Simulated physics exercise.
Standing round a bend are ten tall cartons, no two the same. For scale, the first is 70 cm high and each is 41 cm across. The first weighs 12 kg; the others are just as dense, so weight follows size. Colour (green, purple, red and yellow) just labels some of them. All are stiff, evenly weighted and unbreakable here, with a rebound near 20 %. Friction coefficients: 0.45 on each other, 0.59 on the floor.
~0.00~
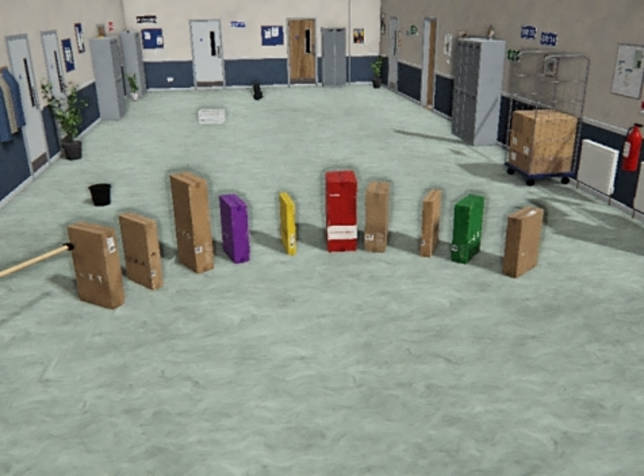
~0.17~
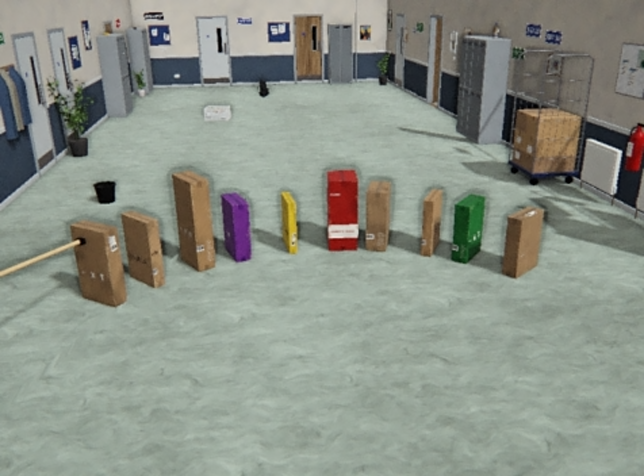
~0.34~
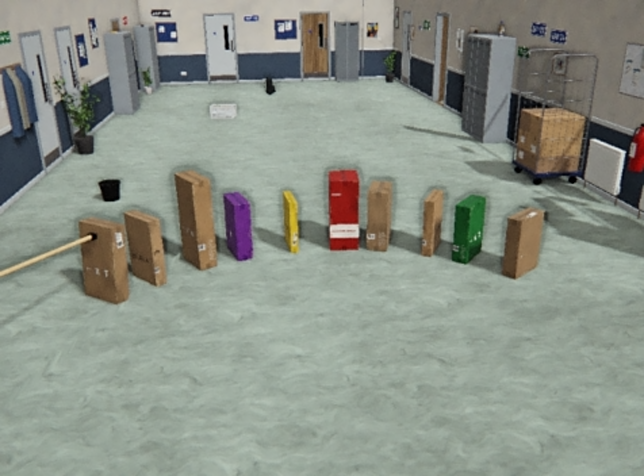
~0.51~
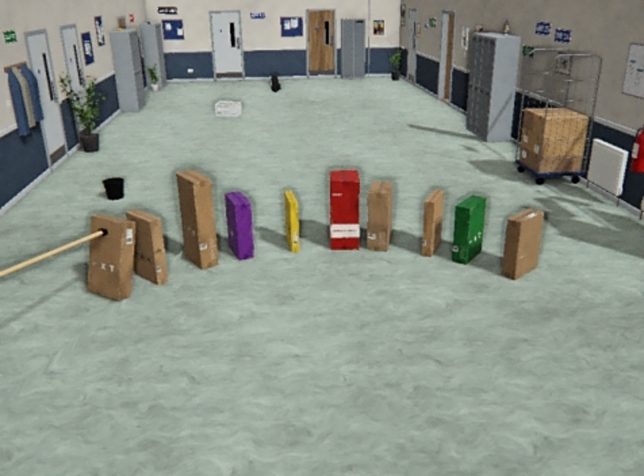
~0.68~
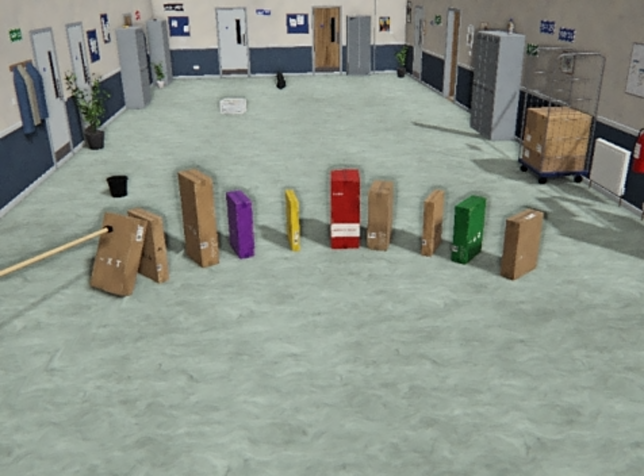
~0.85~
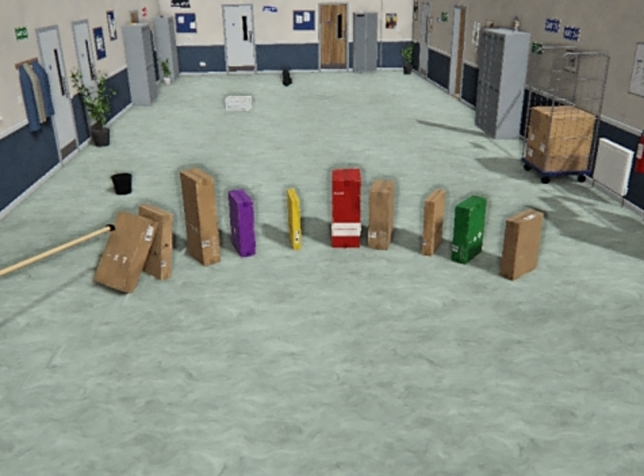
Ten upright cartons of differing heights, mostly brown with purple, yellow, red and green ones among them, stand in a curved row across a pale green floor. The slightly raised view takes in lockers, doors, a plant and a caged trolley holding a box, and drifts gently round. From the left, a wooden pole moves up to the leftmost brown carton and pushes it rightward, tilting it against its neighbour.
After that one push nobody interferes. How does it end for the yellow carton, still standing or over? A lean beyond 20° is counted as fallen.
The yellow carton goes over.
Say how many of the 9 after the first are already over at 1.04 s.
1 by then.
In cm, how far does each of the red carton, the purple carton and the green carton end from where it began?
About: Red 10, purple 40, green 0.
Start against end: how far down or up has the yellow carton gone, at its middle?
It ends some 10 cm lower.
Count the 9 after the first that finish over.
It comes to 4.
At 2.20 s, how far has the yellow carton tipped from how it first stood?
Some 50°.
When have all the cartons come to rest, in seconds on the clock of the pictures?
Around 2.5 s.
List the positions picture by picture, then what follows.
In the first picture (we follow the side turned to the camera; the camera moves round a little), pole end (71, 248) 14 cm from the first carton; yellow carton (291, 230); red carton (342, 218); purple carton (241, 235); no other piece has moved.
In the second picture, pole end (83, 242) 46 mm from the first carton; yellow carton (293, 229).
In the third picture, pole end (95, 237) pushing; yellow carton (294, 229); no other piece has moved.
In the fourth picture, pole end (105, 233) pushing; yellow carton (295, 228); no other piece has moved.
In the fifth picture, pole end (111, 230) stopped; yellow carton (295, 227); no other piece has moved.
In the sixth picture, pole end (113, 229) stopped; yellow carton (297, 226); red carton (346, 215); purple carton (247, 230); steepest lean 9°, the carton at (167, 248); one has shifted.
Around 1.04 s, 1 of the 9 other cartons over; yellow carton unmoved.
Around 1.58 s, 1 of the 9 other cartons over; yellow carton unmoved; purple carton tipped 4°.
Around 2.00 s, 3 of the 9 other cartons over; yellow carton tipped 8°; purple carton tipped 51°.
Around 2.20 s, 4 of the 9 other cartons over; yellow carton tipped 47°; purple carton tipped 73°.
Finally (2.8 s), 4 of the 9 other cartons over; yellow carton tipped 56°; purple carton tipped 74°; red carton displaced 7 cm. Five left standing. Seen by the last camera, middles, yellow carton near (313, 226), purple carton near (274, 231).
